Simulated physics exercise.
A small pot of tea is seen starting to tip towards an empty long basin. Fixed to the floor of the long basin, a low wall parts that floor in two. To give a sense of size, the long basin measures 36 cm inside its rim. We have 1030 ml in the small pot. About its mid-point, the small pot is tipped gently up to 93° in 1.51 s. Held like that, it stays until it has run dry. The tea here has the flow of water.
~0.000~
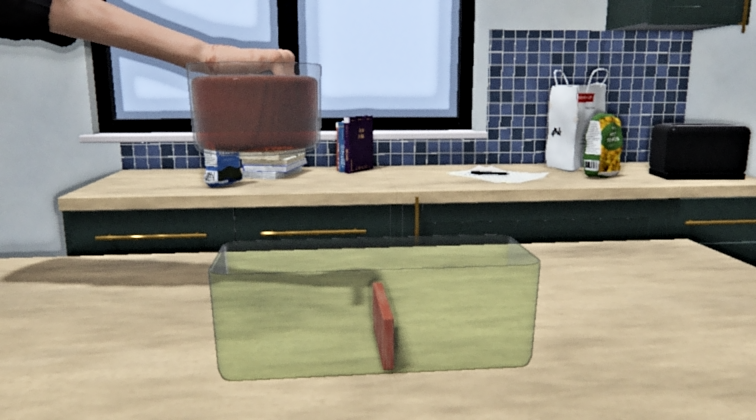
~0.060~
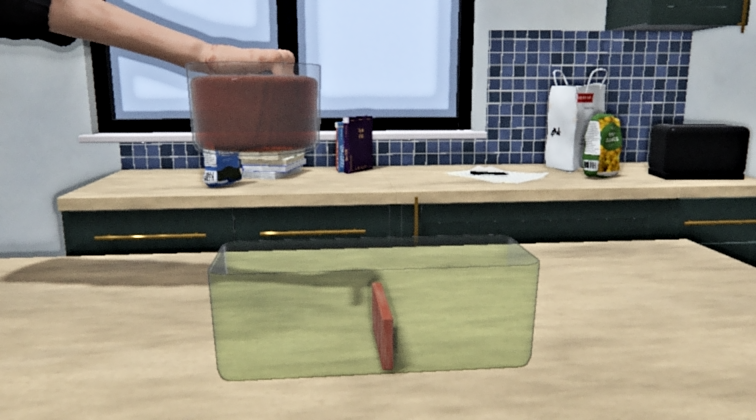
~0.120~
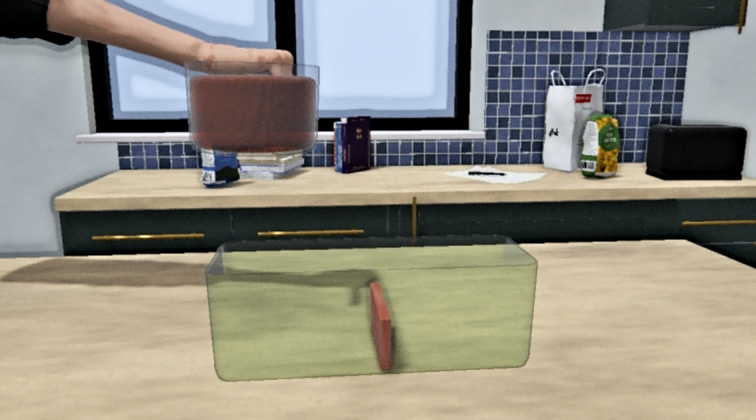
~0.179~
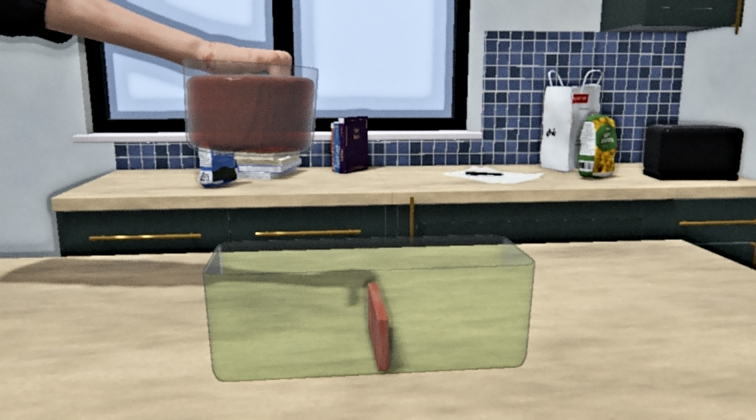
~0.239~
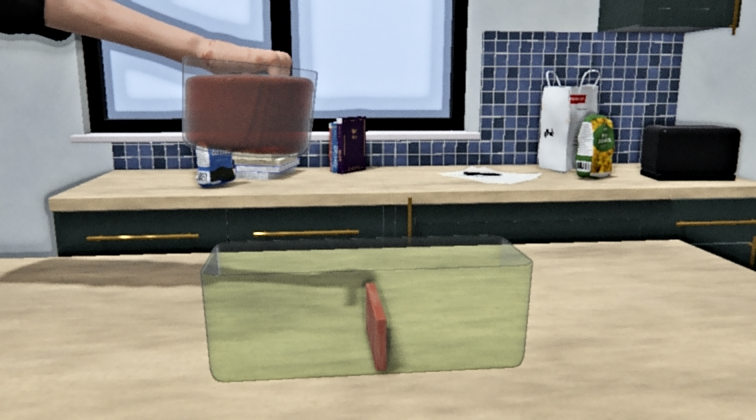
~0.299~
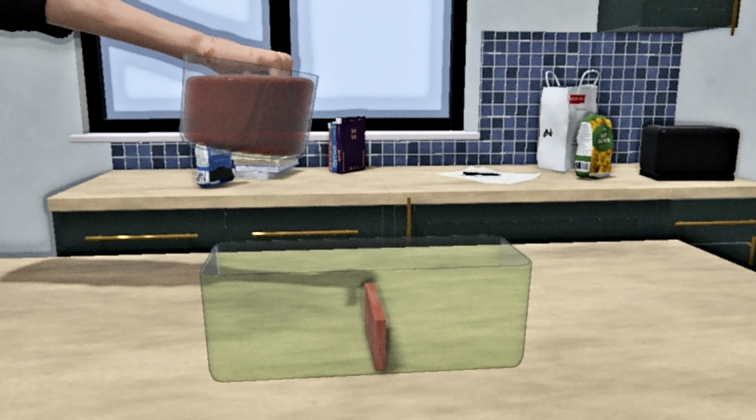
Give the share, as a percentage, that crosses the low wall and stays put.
Around 70 %.
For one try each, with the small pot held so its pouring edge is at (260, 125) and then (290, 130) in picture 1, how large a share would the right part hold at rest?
Around 0 per cent first, around 5 per cent next.
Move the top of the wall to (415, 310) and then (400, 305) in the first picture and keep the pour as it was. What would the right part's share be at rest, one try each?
30 per cent first, 55 per cent second.
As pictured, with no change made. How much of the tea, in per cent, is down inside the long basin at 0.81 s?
Around 6%.
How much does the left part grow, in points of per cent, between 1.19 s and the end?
That amounts to roughly 24 per cent of the whole.
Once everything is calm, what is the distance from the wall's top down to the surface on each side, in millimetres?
About 48 mm left, about 24 mm right.
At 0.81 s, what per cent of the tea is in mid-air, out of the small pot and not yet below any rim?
My guess is roughly 20 %.
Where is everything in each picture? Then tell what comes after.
In the first frame, it leans 0°; its right rim is at (320, 67); the tea meets the walls at (193, 79) and (318, 79); the long basin's rim runs from (217, 259) to (524, 250); the wall's top is at (383, 300).
In the second frame, it leans 0°; its right rim is at (320, 68); the tea meets the walls at (192, 79) and (318, 79).
In the third frame, it leans 1°; its right rim is at (319, 69); the tea meets the walls at (192, 78) and (316, 79).
In the fourth frame, it leans 3°; its right rim is at (317, 71); the tea meets the walls at (189, 78) and (315, 80).
In the fifth frame, it leans 6°; its right rim is at (317, 74); the tea meets the walls at (188, 79) and (314, 80).
In the sixth frame, it leans 9°; its right rim is at (317, 78); the tea meets the walls at (188, 79) and (314, 81).
By 0.81 s the tilt is 52° and 75 per cent is still to pour, 2 is left of the wall and 4 right of it.
By 1.19 s the tilt is 83° and 25 per cent is still to pour, 4 is left of the wall and 54 right of it.
By 1.58 s the tilt is 93° and 5 per cent is still to pour, 20 is left of the wall and 70 right of it.
By 2.01 s the tilt is 93° and 1 per cent is still to pour, 28 is left of the wall and 70 right of it.
At rest 28 per cent lies left of the wall, 70 right of it and 1 outside.
